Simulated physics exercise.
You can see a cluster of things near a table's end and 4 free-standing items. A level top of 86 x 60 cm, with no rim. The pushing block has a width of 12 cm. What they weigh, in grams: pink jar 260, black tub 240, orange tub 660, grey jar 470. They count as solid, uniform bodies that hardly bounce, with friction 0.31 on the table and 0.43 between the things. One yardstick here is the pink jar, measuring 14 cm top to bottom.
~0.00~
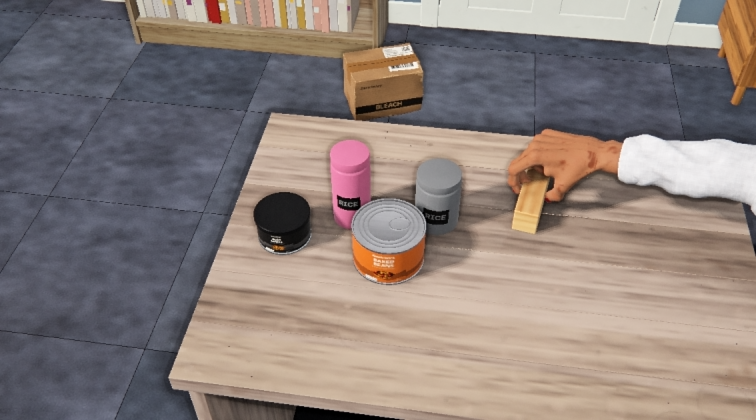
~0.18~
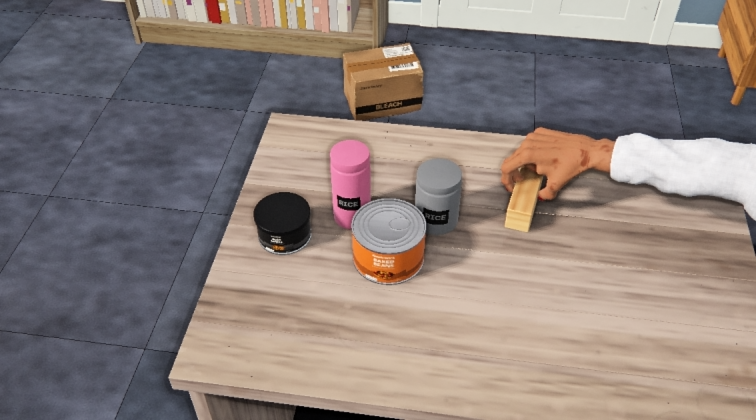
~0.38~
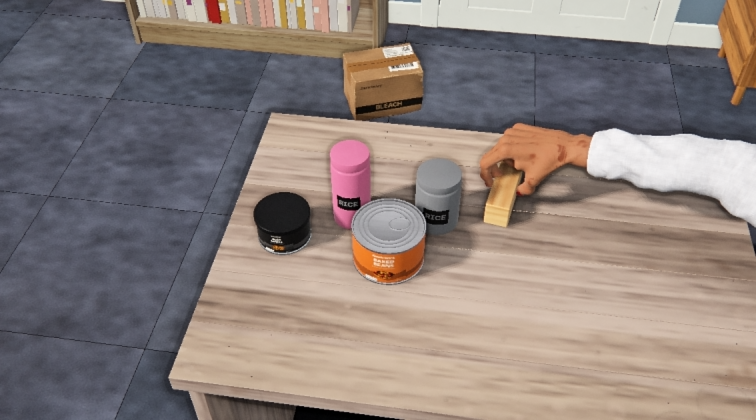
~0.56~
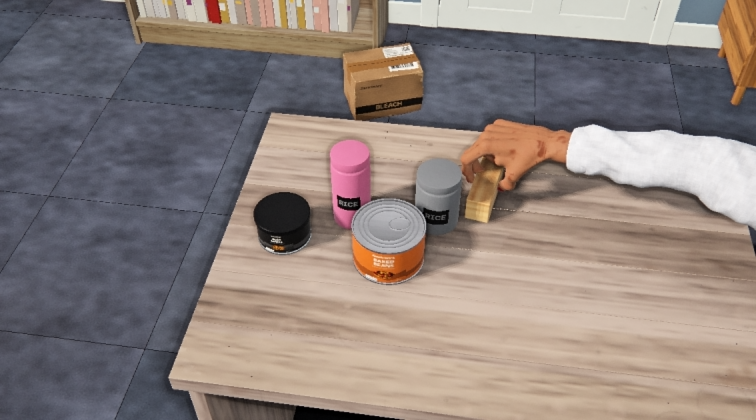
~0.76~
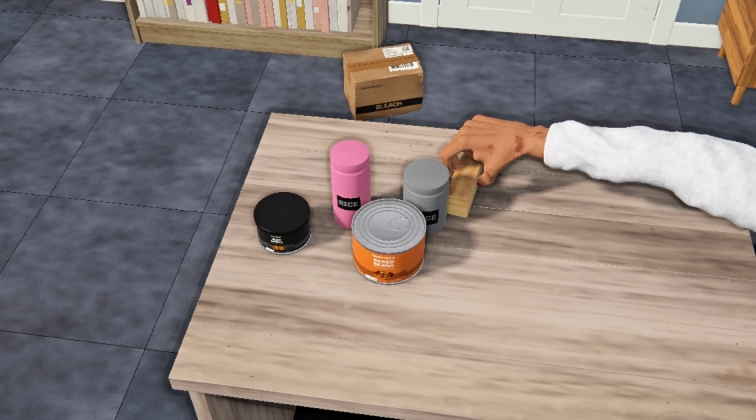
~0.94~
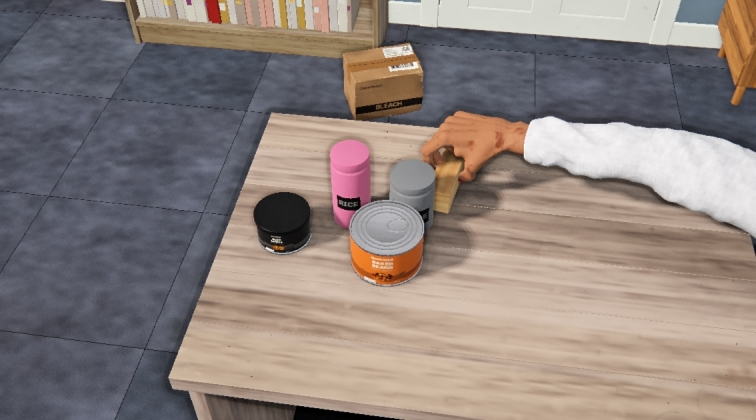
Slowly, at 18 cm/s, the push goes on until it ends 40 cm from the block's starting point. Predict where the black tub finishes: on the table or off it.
Looks like it makes it.
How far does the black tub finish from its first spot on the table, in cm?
Net distance near 0 cm.
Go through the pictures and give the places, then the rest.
The first frame shows block slid 0 cm; black tub (283, 223); pink jar (351, 186).
The second frame shows block slid 1 cm; grey jar (438, 197); pink jar (351, 186).
The third frame shows block slid 5 cm; orange tub (389, 241); grey jar (438, 197).
The fourth frame shows block slid 8 cm; pink jar (351, 186); orange tub (389, 241).
The fifth frame shows block slid 12 cm; grey jar (425, 198) 2 cm from its spot; pink jar (351, 186).
The sixth frame shows block slid 15 cm; black tub (283, 223); orange tub (386, 243).
By 1.24 s, block slid 20 cm; grey jar 6 cm from its spot.
By 1.84 s, block slid 31 cm; grey jar 6 cm from its spot.
When it is over (2.8 s), not toppled but over 4 cm from the start, grey jar; the other 3 within 4 cm of the start. End places, in pixels of the last picture, black tub near (283, 223).
